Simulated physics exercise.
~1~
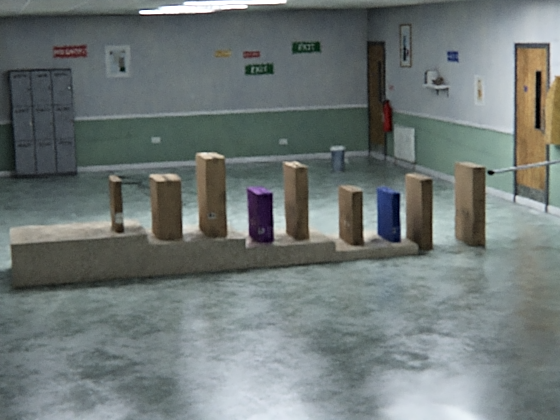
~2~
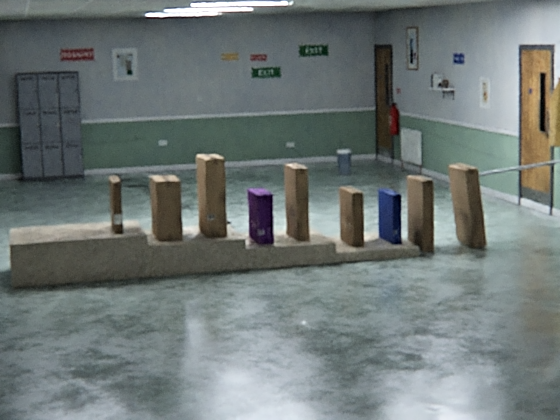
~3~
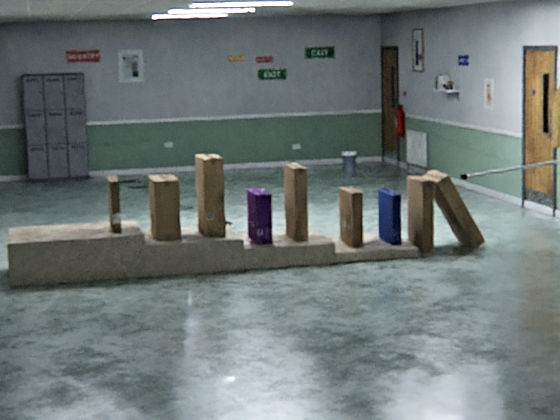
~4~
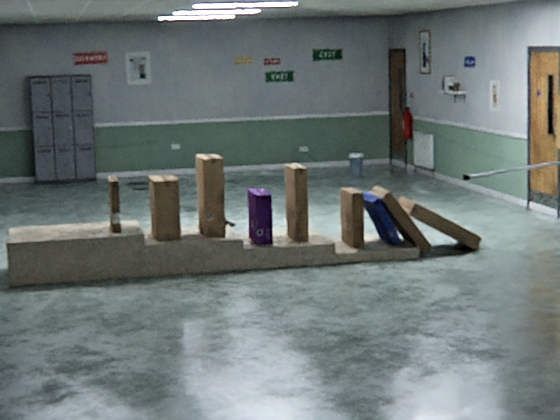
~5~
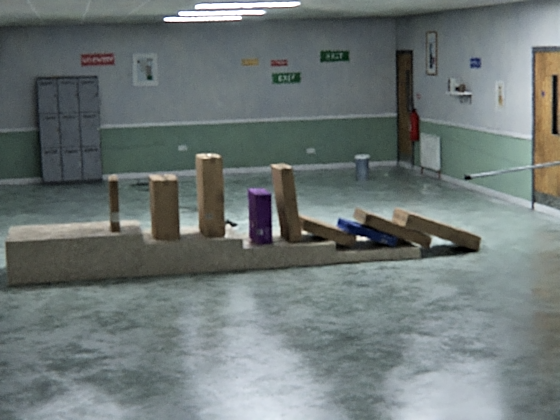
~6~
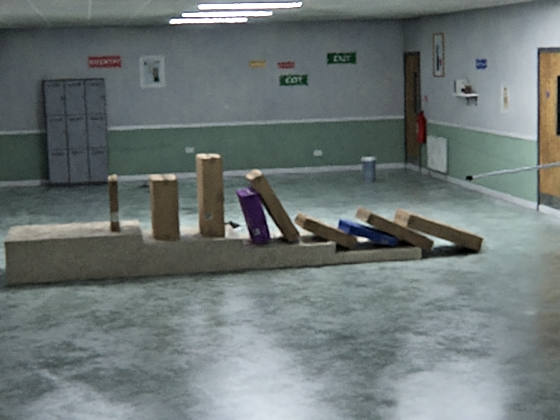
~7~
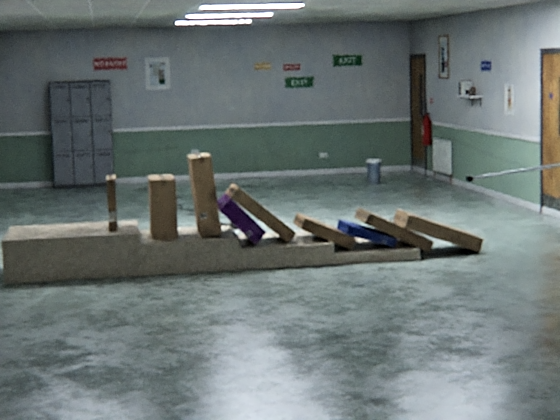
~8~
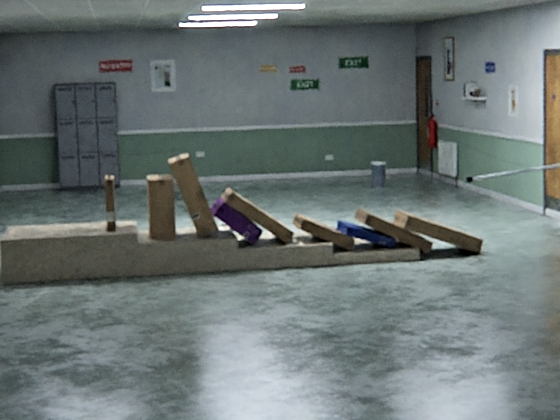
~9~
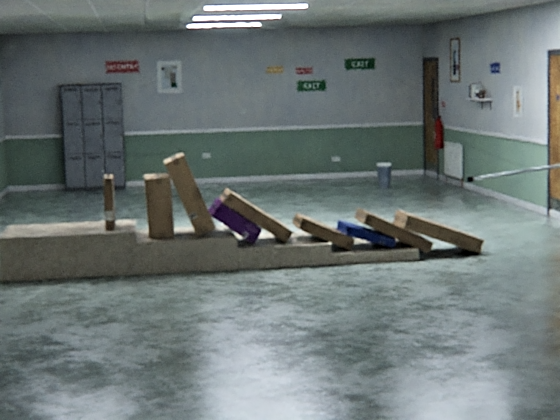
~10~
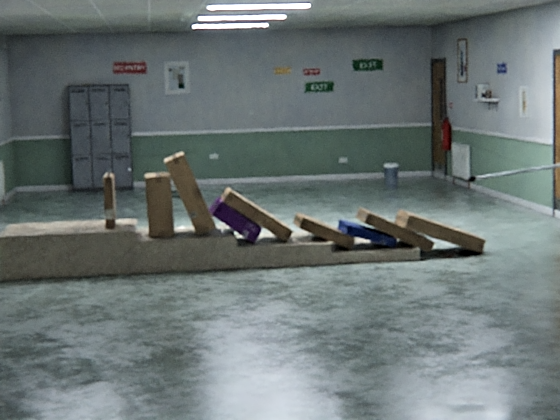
In a room with green and grey walls, a pole tipped the rightmost of nine upright cartons leftward, and the blue one and others toppled up the low steps until a tall carton leaned against its neighbour, leaving the last two on the left standing.
